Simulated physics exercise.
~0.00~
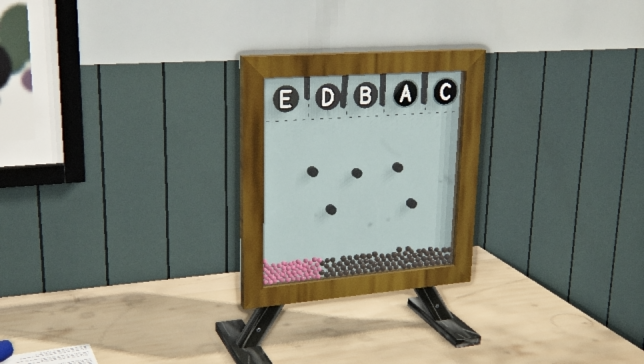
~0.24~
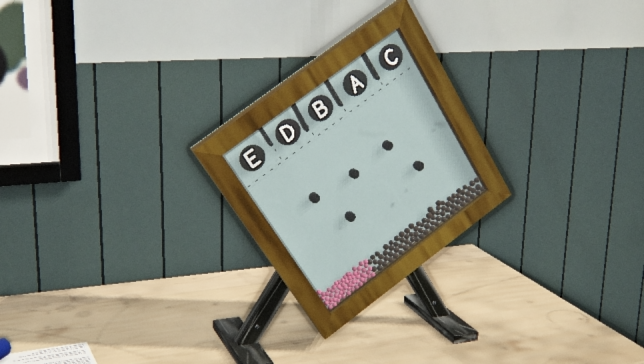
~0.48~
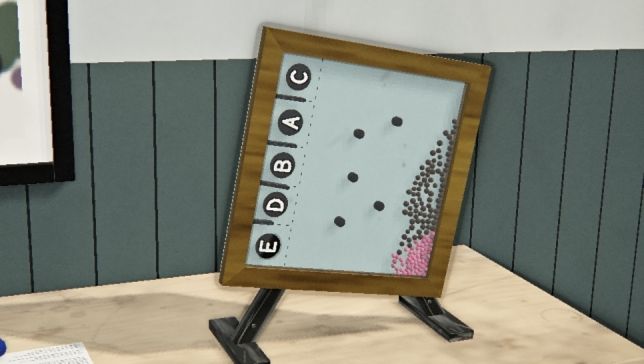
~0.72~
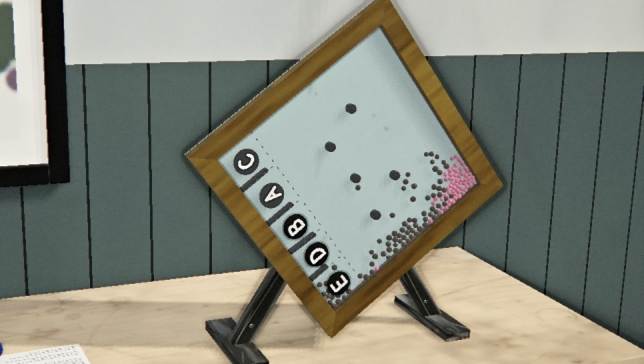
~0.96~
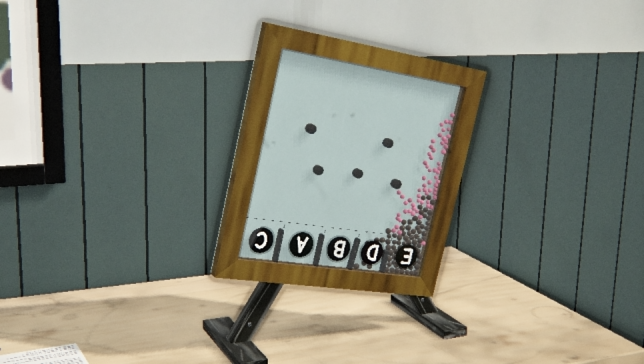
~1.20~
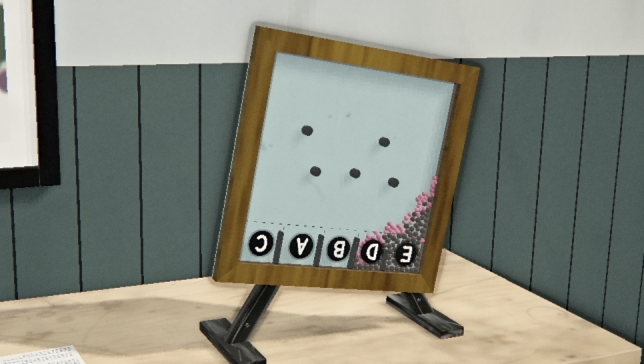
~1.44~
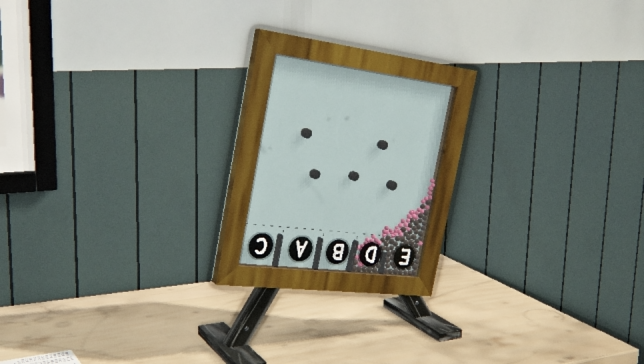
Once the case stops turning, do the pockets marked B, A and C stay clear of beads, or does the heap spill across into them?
They stay clear. The beads gather at the right, with a good share in each of the E and D pockets and the rest heaped above them, so B, A and C are left empty.
